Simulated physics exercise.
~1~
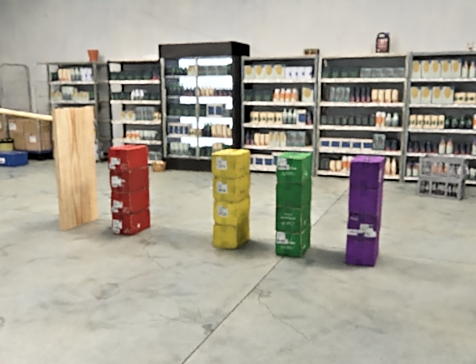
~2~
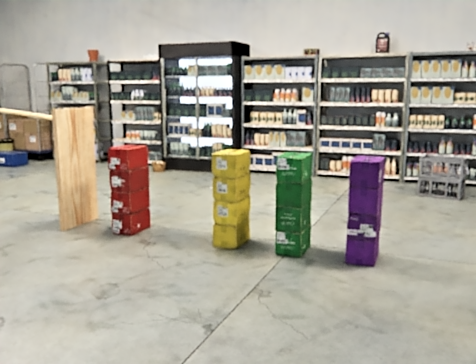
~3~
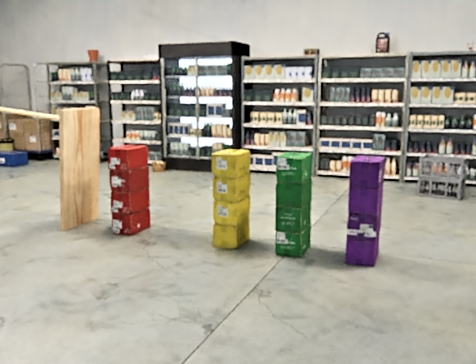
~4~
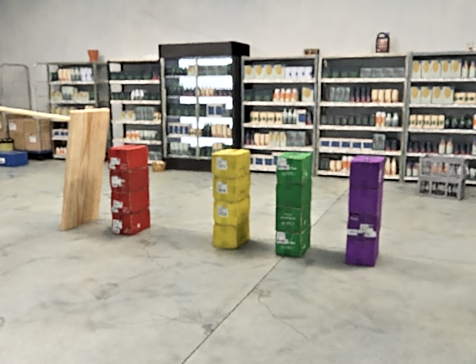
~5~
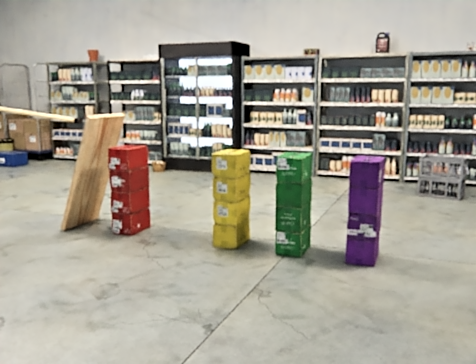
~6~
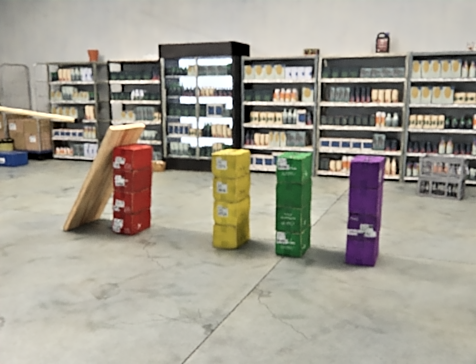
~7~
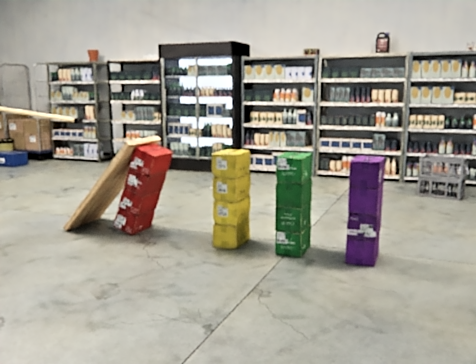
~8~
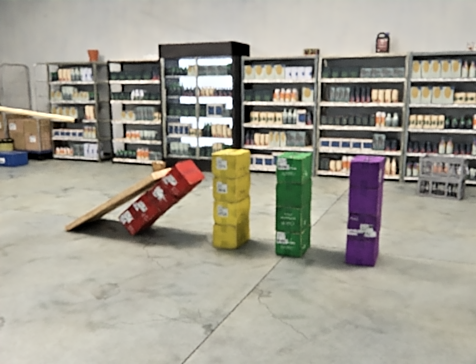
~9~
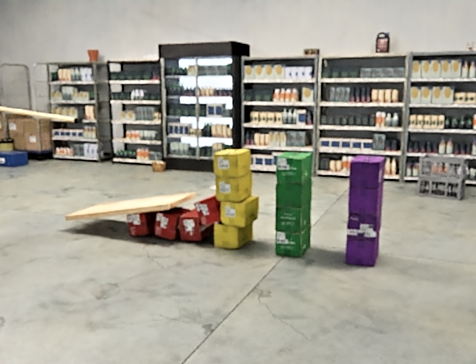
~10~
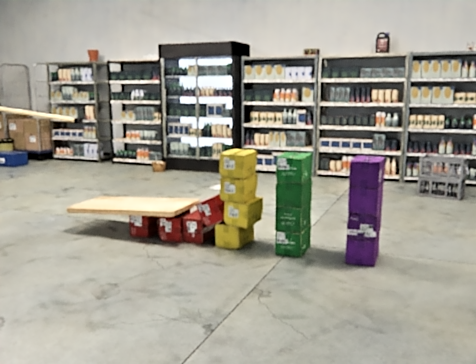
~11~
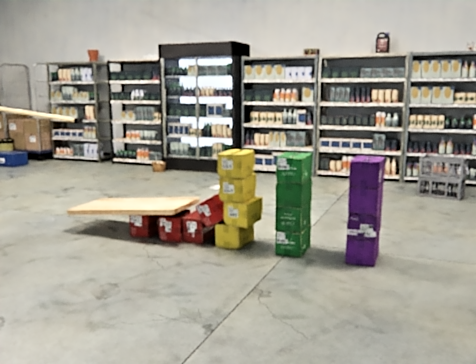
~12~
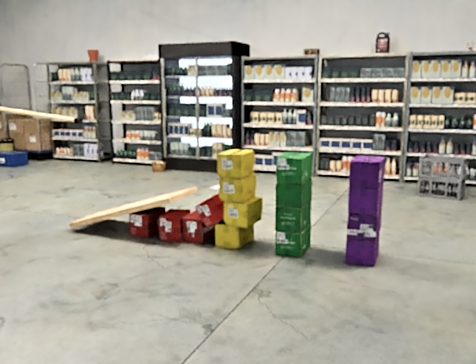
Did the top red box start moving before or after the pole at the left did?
It started moving after the pole did. The pole was already pushing in from the left while the top red box was still standing in place.
